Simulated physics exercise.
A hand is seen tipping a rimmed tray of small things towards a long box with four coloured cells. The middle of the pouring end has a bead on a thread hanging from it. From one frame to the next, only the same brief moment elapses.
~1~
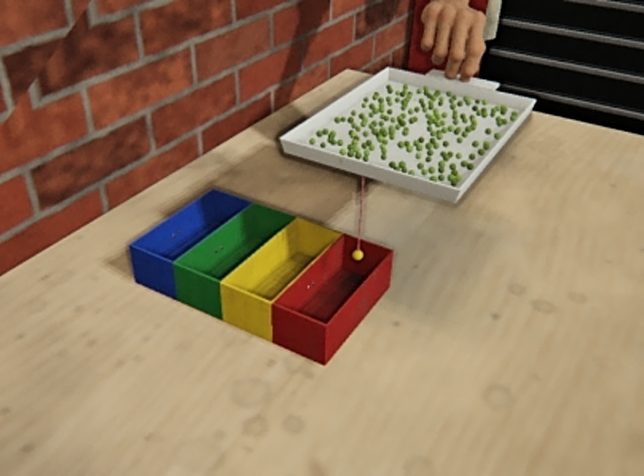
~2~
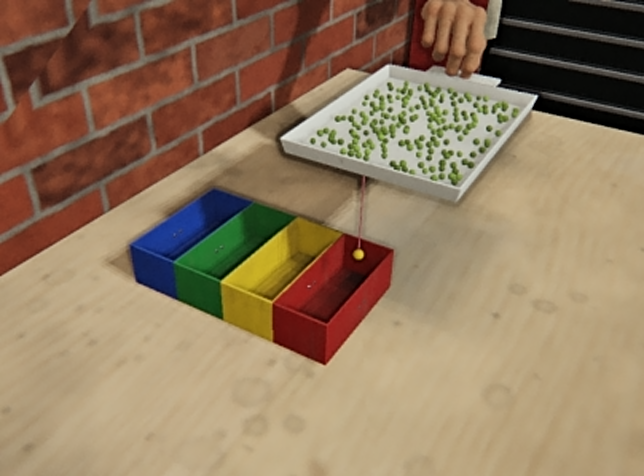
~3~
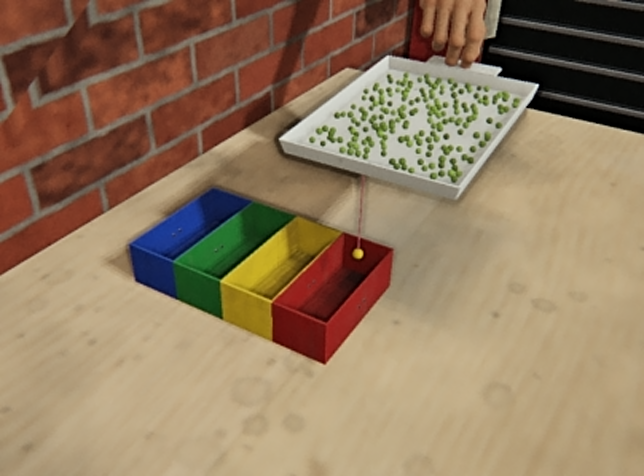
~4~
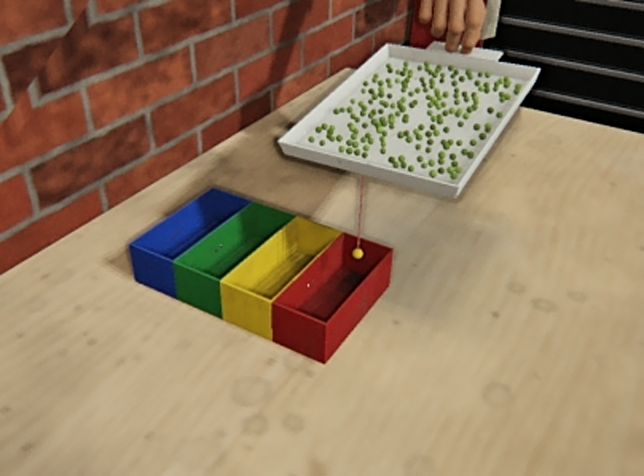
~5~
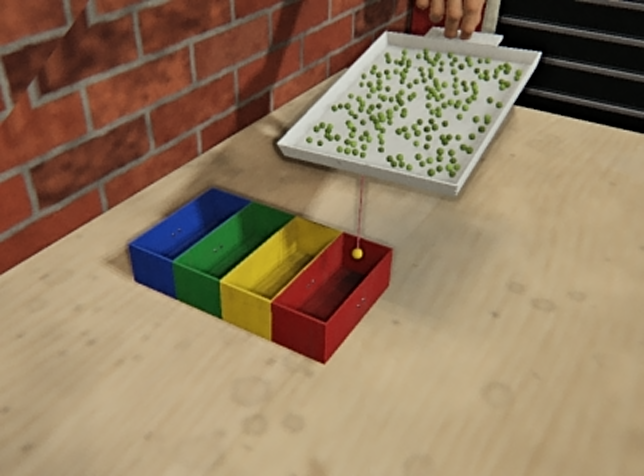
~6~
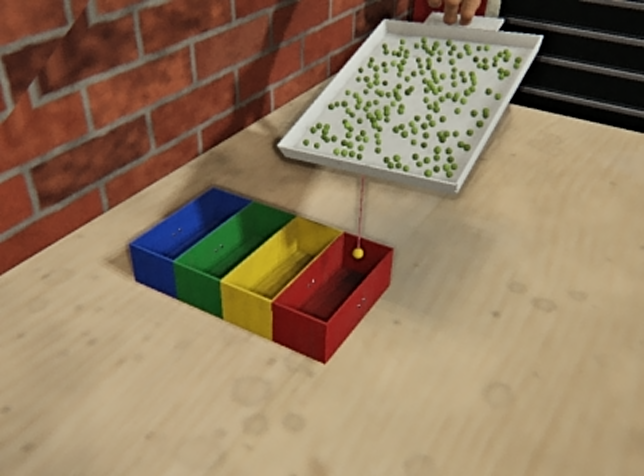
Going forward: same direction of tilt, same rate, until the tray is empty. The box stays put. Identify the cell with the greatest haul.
Greatest haul: Yellow.
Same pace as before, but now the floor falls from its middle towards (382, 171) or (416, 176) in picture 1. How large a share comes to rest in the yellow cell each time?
The first try gives close to 10 per cent, the second close to 0 per cent.
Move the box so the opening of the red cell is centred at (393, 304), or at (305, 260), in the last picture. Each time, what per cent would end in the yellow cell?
First position: Some 20 %; second position: Some 30 %.
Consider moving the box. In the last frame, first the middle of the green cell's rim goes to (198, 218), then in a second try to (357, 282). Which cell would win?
That red cell first, the cell in blue second.
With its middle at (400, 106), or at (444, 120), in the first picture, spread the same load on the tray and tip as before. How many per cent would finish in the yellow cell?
You'd get about 80 per cent first and about 60 per cent second.
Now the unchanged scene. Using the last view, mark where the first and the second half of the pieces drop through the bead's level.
The first part passes (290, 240); everything after passes (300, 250).
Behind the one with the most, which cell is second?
The runner-up: Red.
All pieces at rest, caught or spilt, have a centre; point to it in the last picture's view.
Somewhere around (283, 303) in the last picture.
Just after the last frame, tray tipped steeply; the larger part on the tray; about a tenth in the yellow cell; just a few in the red cell; just a few in the green cell; about a tenth falling or outside the box.
A moment on, tray tipped past a quarter turn; about a tenth on the tray; roughly half in the yellow cell; roughly a quarter in the red cell; about a tenth in the green cell; roughly a quarter falling or outside the box.
Further on, tray tipped past a quarter turn; roughly two thirds in the yellow cell; roughly a quarter in the red cell; about a tenth in the green cell; just a few falling or outside the box.
When it is over, tray tipped past a quarter turn; roughly two thirds in the yellow cell; roughly a quarter in the red cell; about a tenth in the green cell; not one in the blue cell; just a few outside the box.
